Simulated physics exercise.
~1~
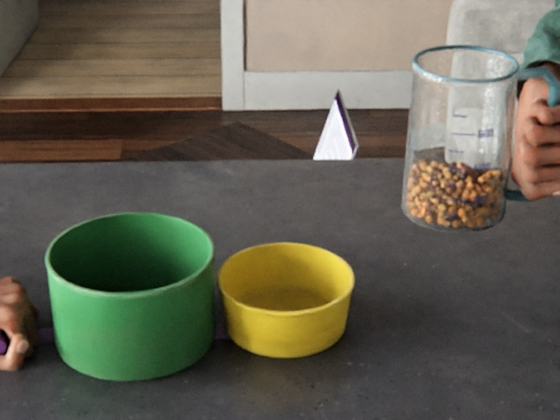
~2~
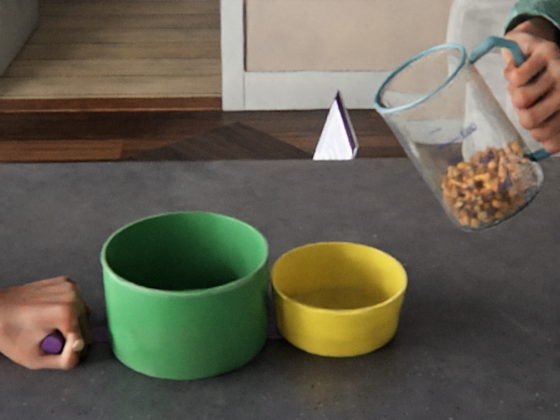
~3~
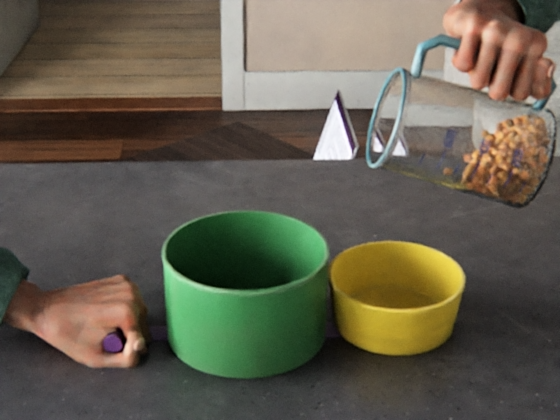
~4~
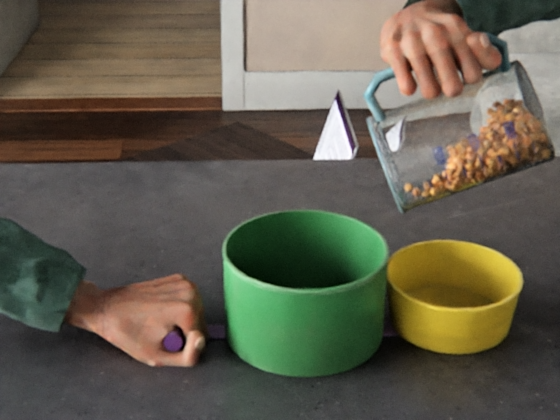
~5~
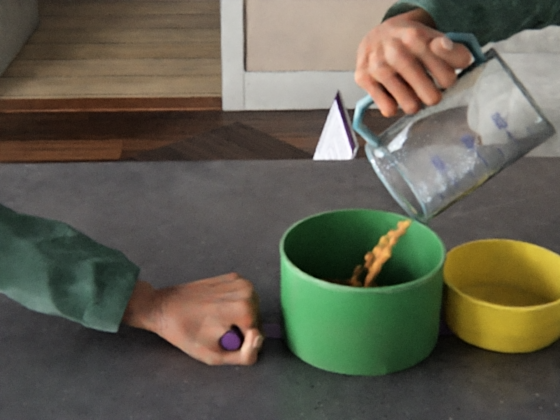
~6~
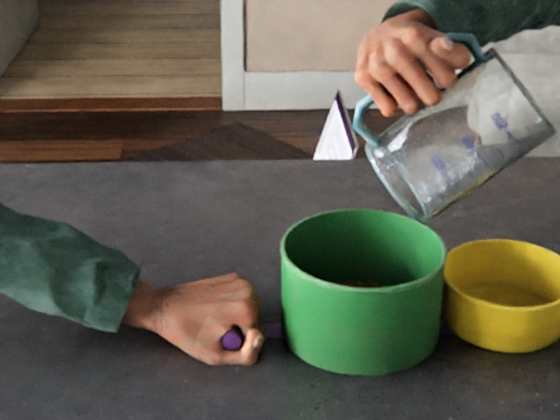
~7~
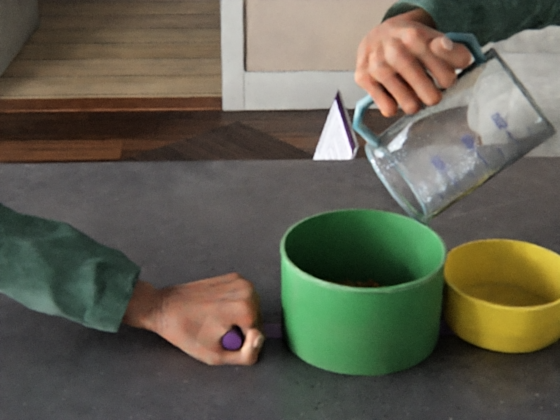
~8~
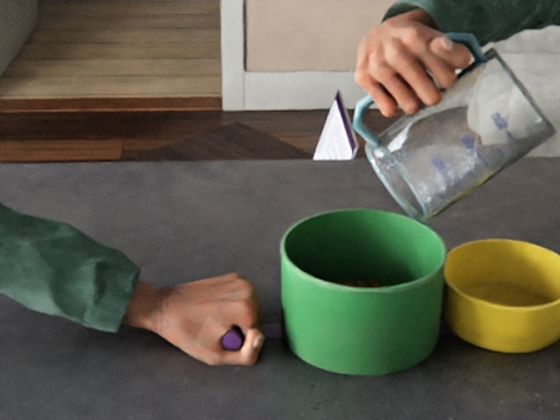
A hand slides two containers right while another pours roasted chickpeas into the green pot.
